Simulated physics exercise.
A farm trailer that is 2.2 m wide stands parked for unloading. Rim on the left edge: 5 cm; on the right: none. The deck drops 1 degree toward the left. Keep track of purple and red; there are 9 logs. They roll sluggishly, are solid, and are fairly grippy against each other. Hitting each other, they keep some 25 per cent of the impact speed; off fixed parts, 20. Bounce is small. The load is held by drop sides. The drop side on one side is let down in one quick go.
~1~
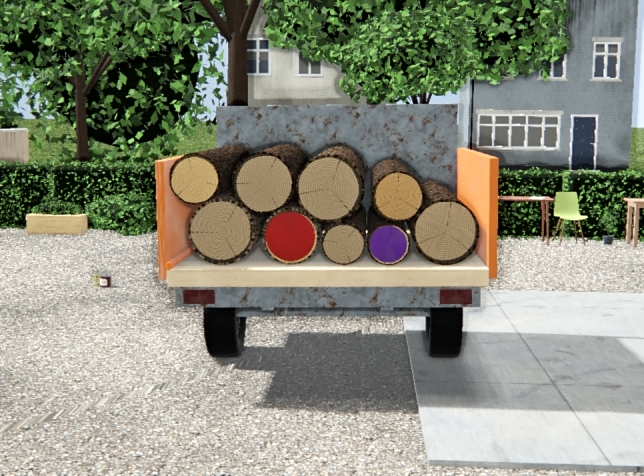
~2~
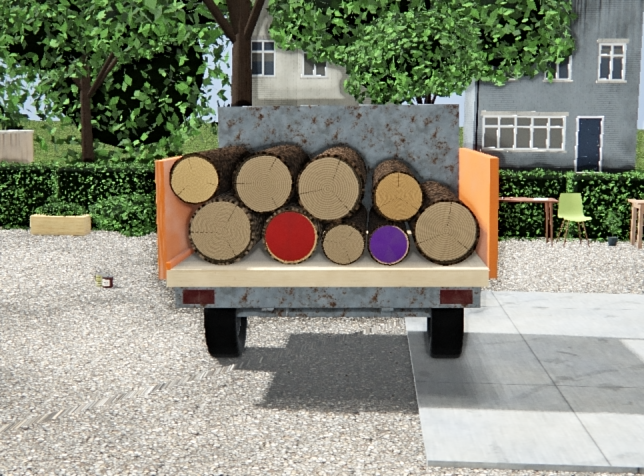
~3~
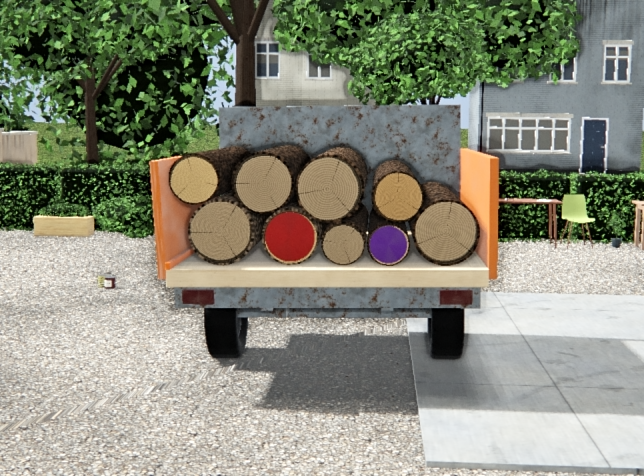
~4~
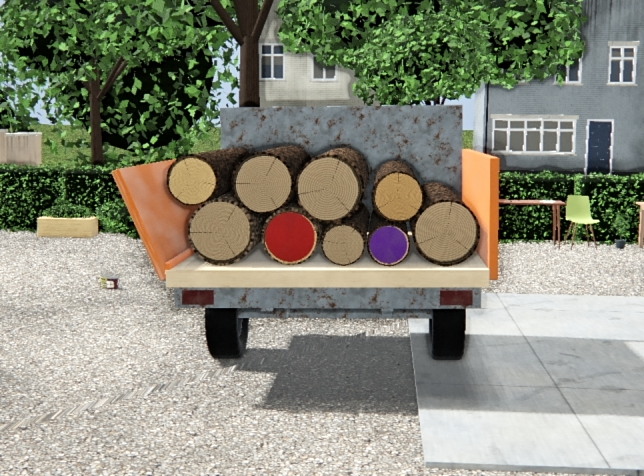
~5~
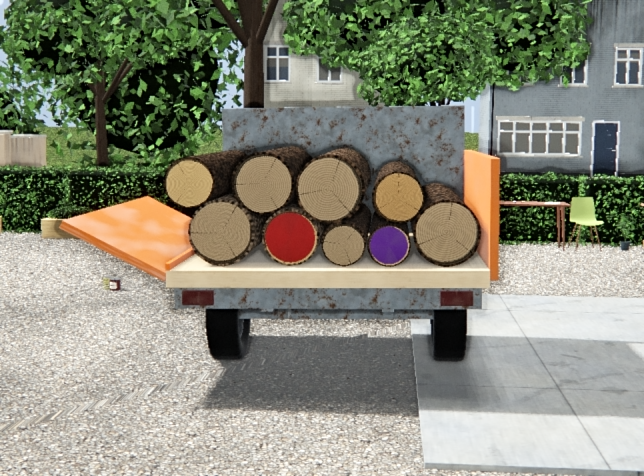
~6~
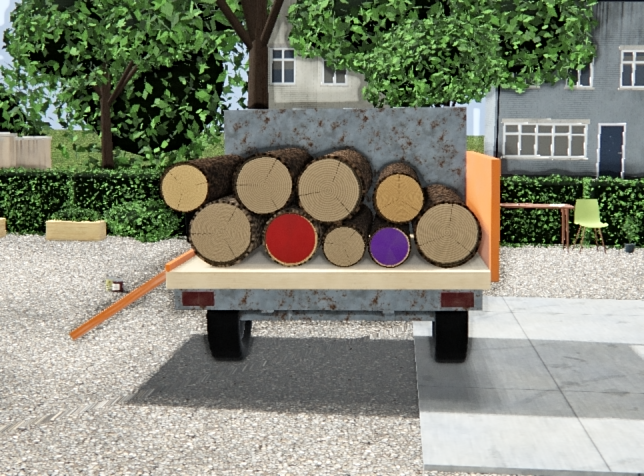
The orange left side board of a farm trailer swings outward and down until it slants below the deck, its shadow widening on the gravel, in a yard seen from directly behind the trailer. Nine cut logs lie stacked in two rows, one red-ended and one purple-ended at the bottom, with the right board upright. The logs barely move, the upper left one shifting slightly outward, while the trees and houses behind slide gently rightward as the camera drifts.
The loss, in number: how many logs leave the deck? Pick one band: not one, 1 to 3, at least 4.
1 to 3.
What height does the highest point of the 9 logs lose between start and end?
Some 0 centimetres.
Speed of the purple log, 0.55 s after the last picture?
Its speed is roughly 0.0 m/s.
Another 0.5 s on from the last picture, purple is on the deck, 70 cm from the right edge; red is on the deck, 85 cm from the left edge; 1 of 9 is off.
In the end (2.4 s after the last picture), purple is on the deck, 70 cm from the right edge; red is on the deck, 85 cm from the left edge; 1 of 9 is off.
